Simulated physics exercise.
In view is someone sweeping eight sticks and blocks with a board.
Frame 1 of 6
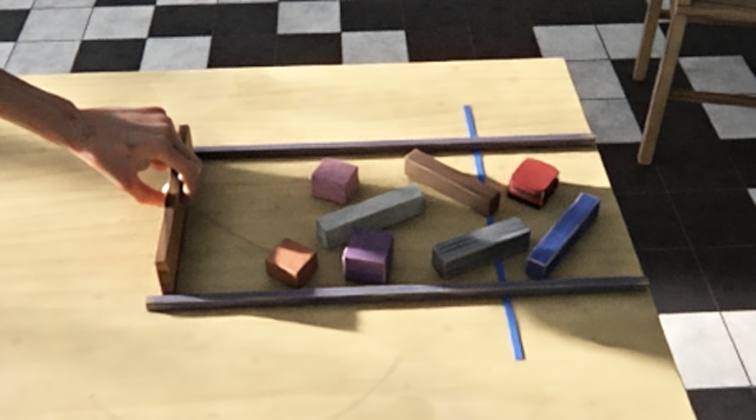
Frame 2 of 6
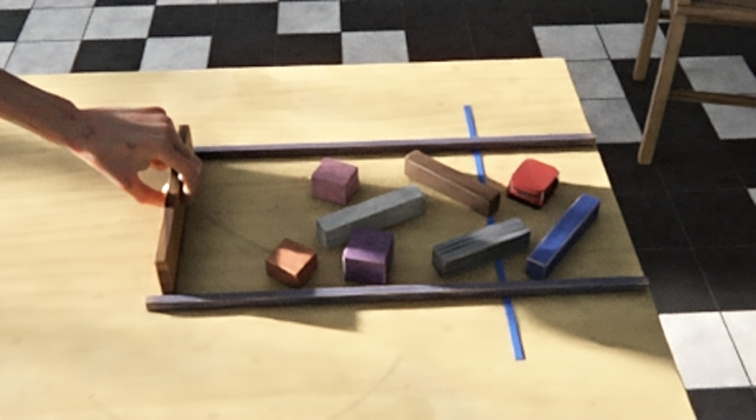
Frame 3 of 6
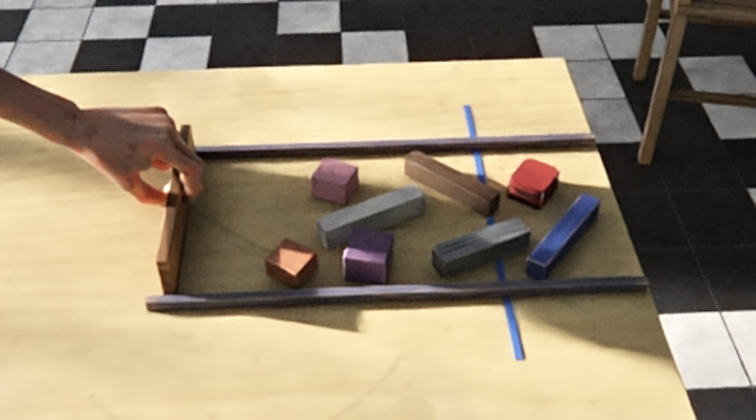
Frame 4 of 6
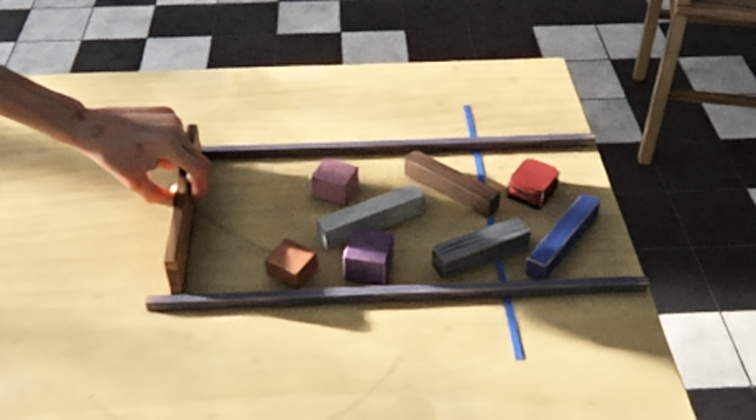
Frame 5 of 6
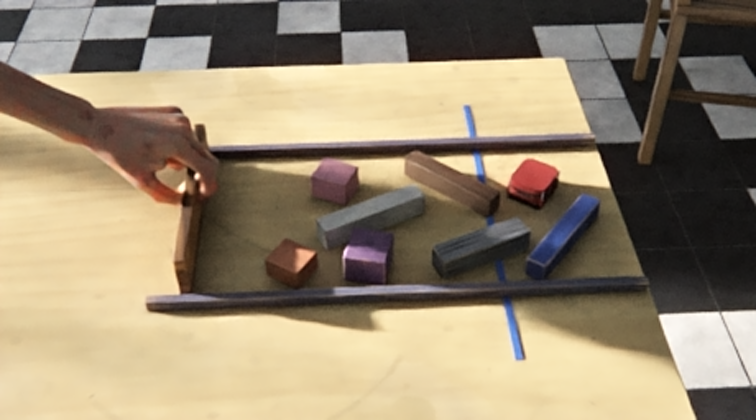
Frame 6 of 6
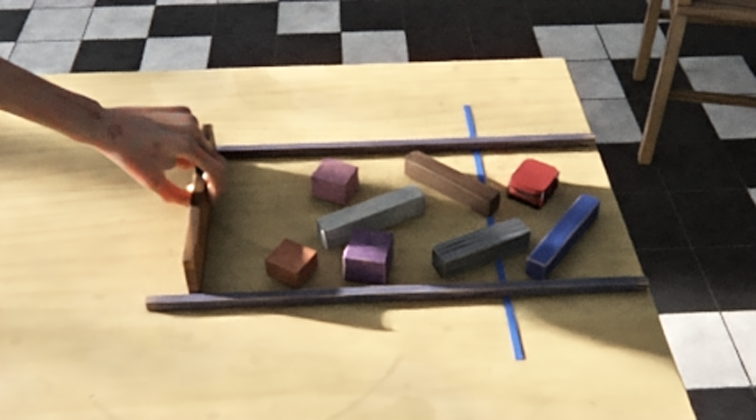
A hand at the left slides an upright wooden board a short way to the right between two dark rails, while the camera stays still. The view looks down on a pale wooden tabletop above a black-and-white checkered floor, with part of a chair at upper right. Pink, orange and purple blocks, pale grey, brown, dark grey and blue bars, and a red case lie unmoving ahead of the board, some near a blue tape line.
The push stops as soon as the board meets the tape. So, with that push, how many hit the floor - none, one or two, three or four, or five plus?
I'd say none.
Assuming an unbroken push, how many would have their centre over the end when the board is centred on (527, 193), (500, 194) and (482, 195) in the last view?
The counts would come out as 2, 1 and 0.
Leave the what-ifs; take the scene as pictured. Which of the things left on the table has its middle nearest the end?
The one out in front is the red case.
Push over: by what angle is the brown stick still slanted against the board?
It measures close to 65 degrees.
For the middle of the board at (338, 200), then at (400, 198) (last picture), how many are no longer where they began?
By then 4, and later 7.
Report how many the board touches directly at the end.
4.
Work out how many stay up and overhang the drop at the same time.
The count is 1.
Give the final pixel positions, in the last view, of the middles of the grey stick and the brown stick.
The first comes to rest at (586, 223), and the second at (529, 160).
Soon after, none off yet; blue stick at rest near (563, 236); red case at rest near (533, 184); grey stick at rest near (481, 247).
At rest, the number that fall off is zero.
